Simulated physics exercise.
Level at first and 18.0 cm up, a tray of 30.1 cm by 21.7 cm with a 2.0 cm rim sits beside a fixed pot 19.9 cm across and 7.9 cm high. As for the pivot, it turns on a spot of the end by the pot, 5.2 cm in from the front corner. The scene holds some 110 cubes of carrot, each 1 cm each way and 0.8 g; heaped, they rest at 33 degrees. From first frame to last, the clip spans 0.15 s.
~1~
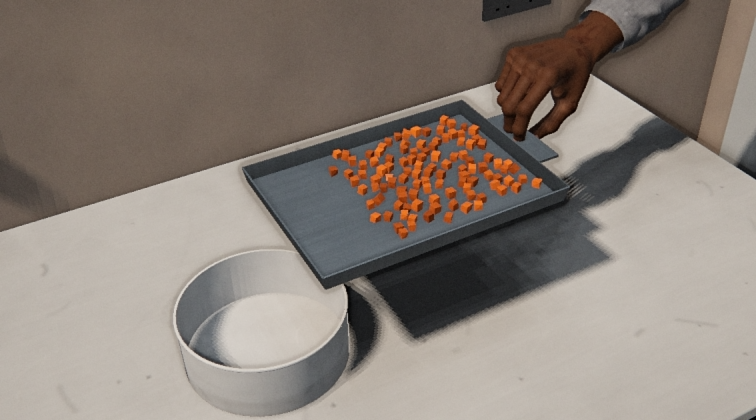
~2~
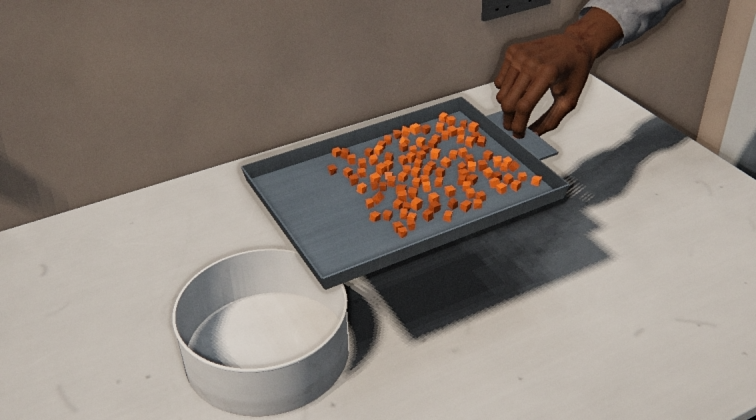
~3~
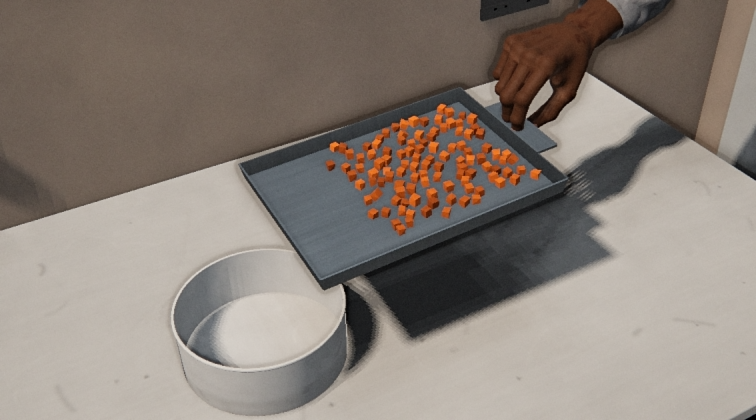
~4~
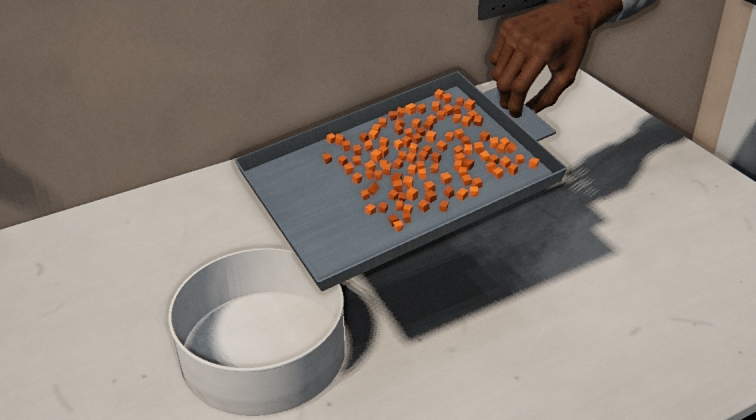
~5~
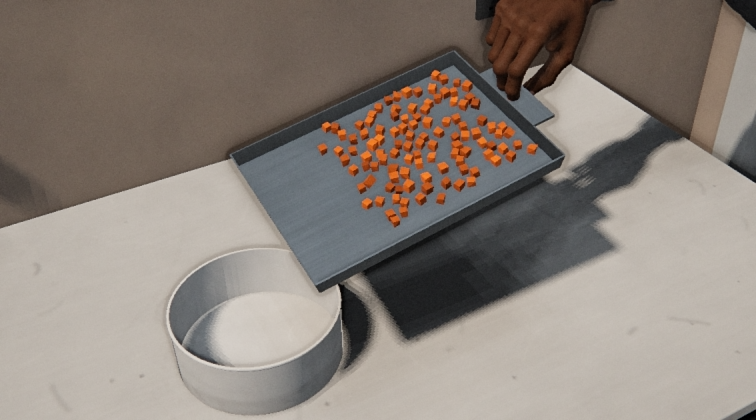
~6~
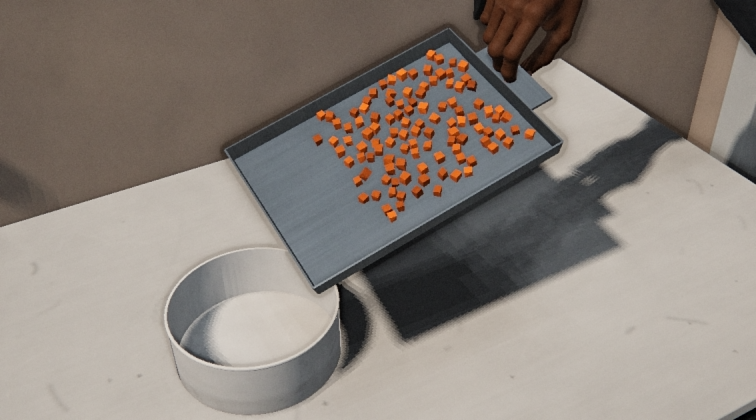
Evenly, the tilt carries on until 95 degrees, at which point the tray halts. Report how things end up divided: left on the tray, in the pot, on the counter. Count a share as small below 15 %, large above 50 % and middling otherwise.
Tray: Small. Pot: Small. Counter: Large.
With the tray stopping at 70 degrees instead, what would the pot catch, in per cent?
Share in the pot: Around 5 %.
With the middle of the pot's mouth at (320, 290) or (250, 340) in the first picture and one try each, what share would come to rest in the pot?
I'd say close to 0 percent for the first spot and 30 percent for the second.
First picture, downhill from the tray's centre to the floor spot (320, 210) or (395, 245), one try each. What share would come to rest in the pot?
Estimate: Some 55 % and some 0 % respectively.
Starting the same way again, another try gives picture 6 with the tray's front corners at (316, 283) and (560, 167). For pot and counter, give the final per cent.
That works out as pot 0 and counter 100.
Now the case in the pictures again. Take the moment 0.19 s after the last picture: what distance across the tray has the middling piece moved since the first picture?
Displacement on the tray: About 0 cm.
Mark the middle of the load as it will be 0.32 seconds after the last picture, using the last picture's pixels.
Close to pixel (331, 178).
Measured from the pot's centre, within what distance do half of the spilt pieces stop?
Some 28 centimetres.
Then, 0.19 s after the last picture, tilt 58 degrees; the tray holds 100 %, the pot 0 %.
Then, 0.32 s after the last picture, tilt 85 degrees; the tray holds 100 %, the pot 0 %.
Then, 0.58 s after the last picture, tilt 95 degrees; the tray holds 0 %, the pot 5 %.
In the end, tray 0 %, pot 5 %, counter 95 %.
